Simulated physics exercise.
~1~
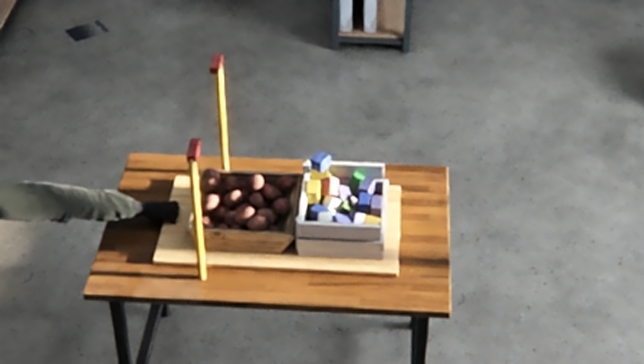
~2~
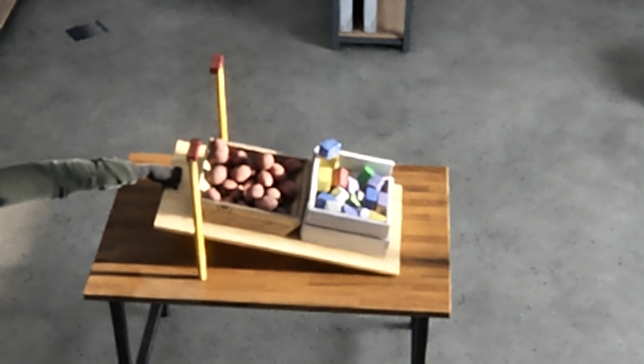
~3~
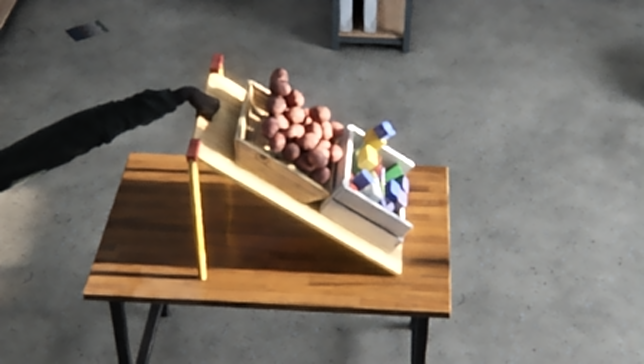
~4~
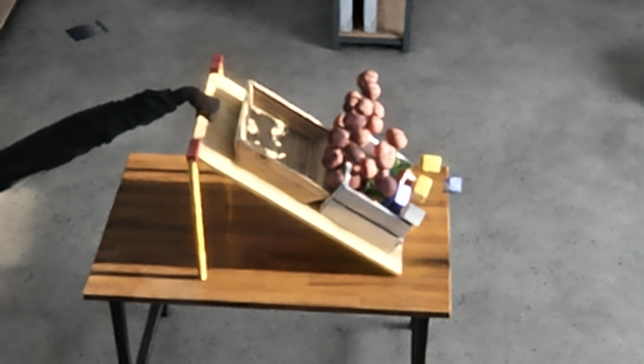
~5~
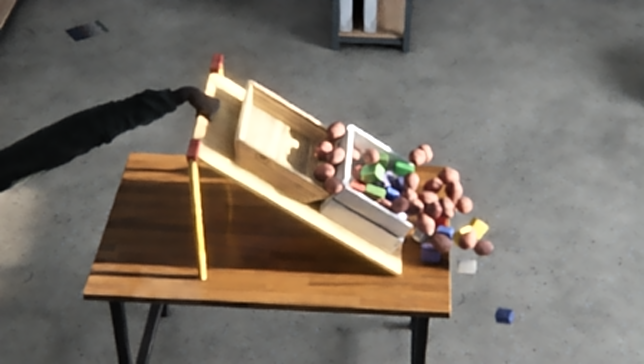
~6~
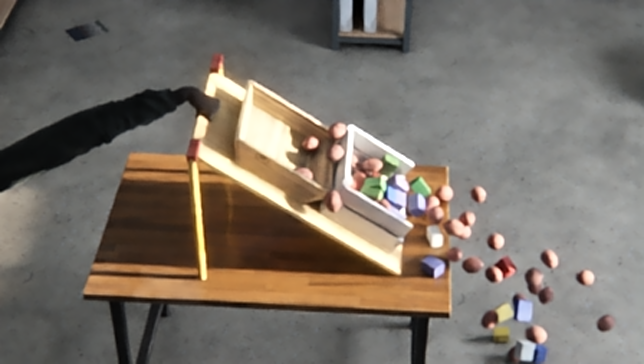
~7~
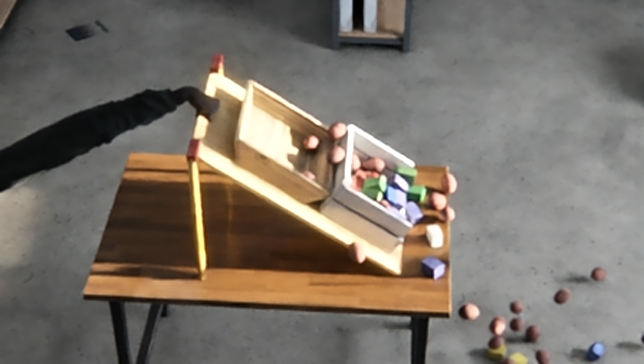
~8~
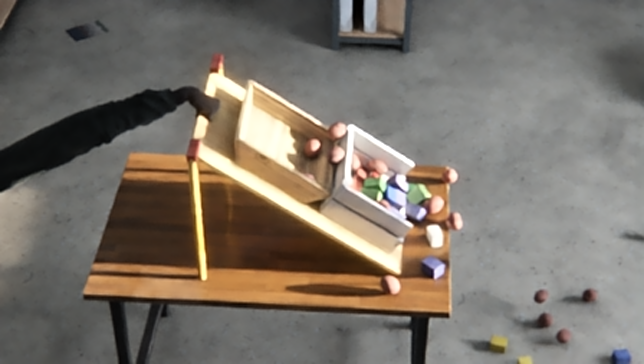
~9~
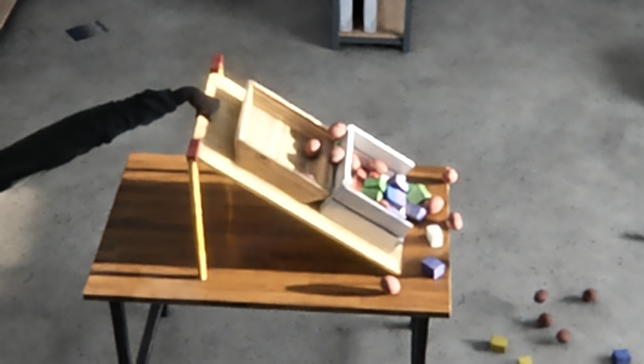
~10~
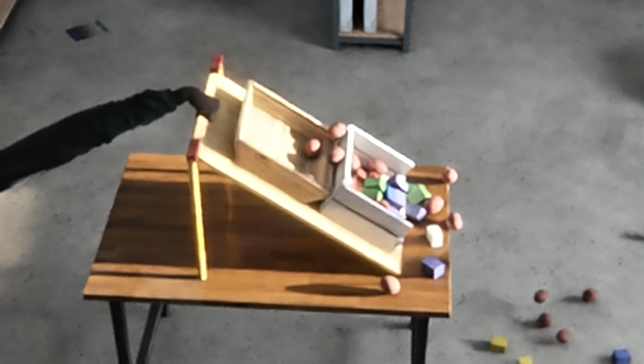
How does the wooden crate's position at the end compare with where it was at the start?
At the start the wooden crate sits level and low over the left part of the table. By the end it is higher and a little further right, held up on the tilted board and sloping down to the right.
